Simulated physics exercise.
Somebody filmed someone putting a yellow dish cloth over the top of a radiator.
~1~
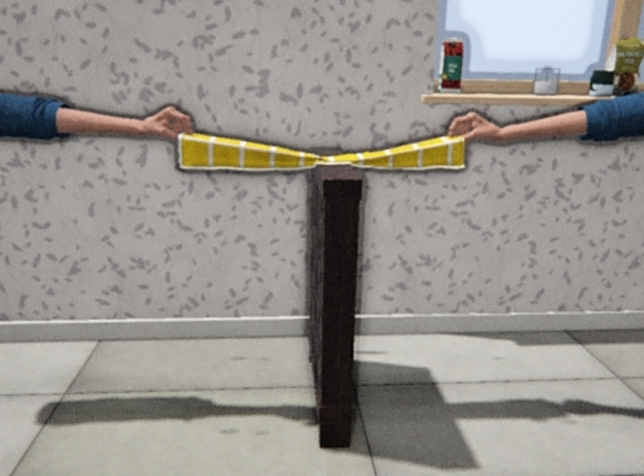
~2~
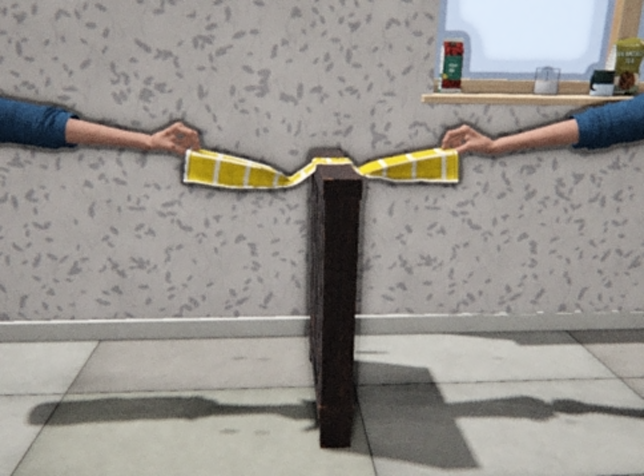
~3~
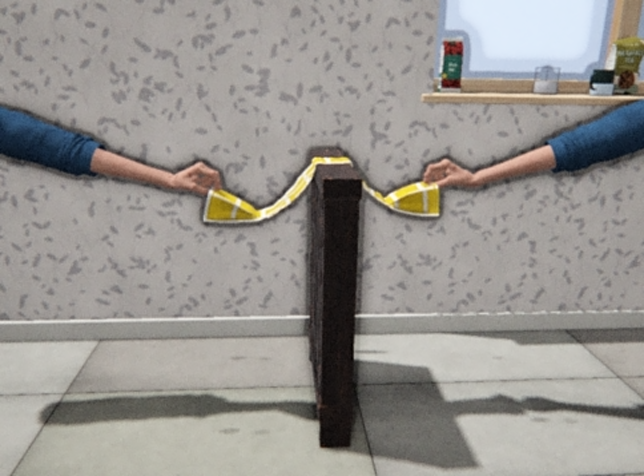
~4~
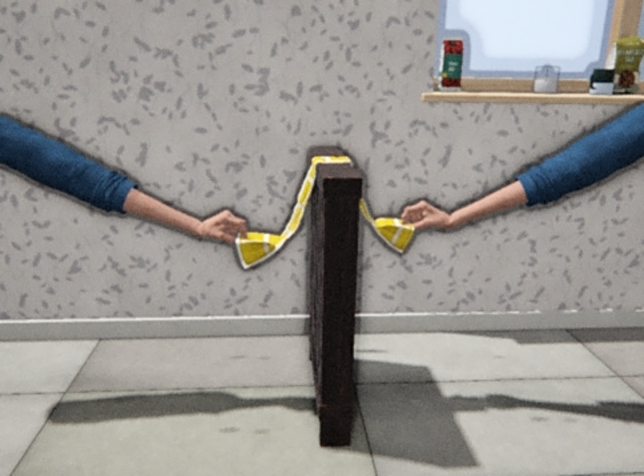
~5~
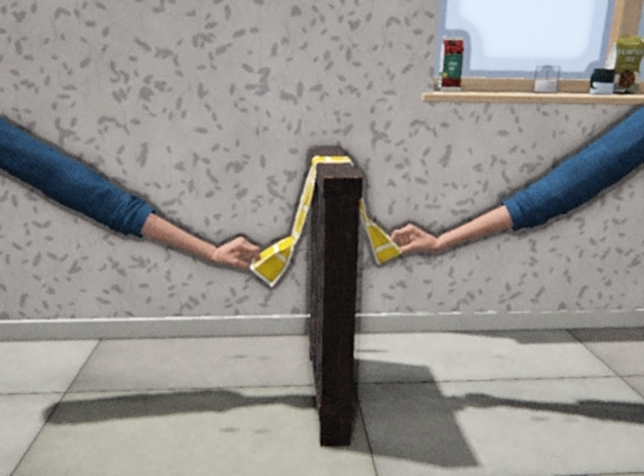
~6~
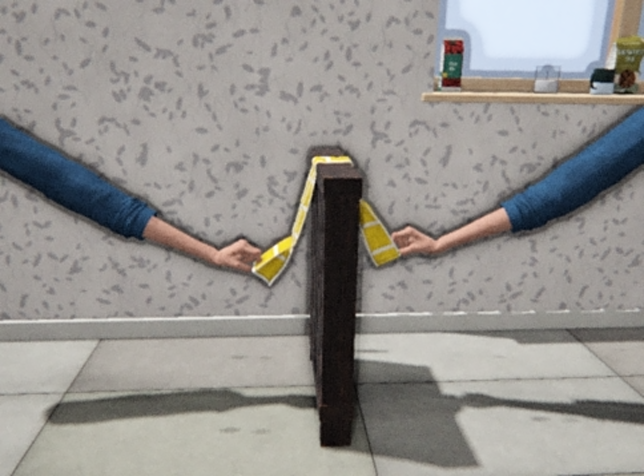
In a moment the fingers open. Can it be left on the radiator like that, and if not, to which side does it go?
In the end the yellow dish cloth hangs there.
Then, 0.40 s past the final frame, dish cloth hanging on both sides, left end near (307, 289), right end near (353, 266).
When it is over, dish cloth hanging on both sides, left end near (303, 288), right end near (356, 265). The yellow dish cloth keeps its place.
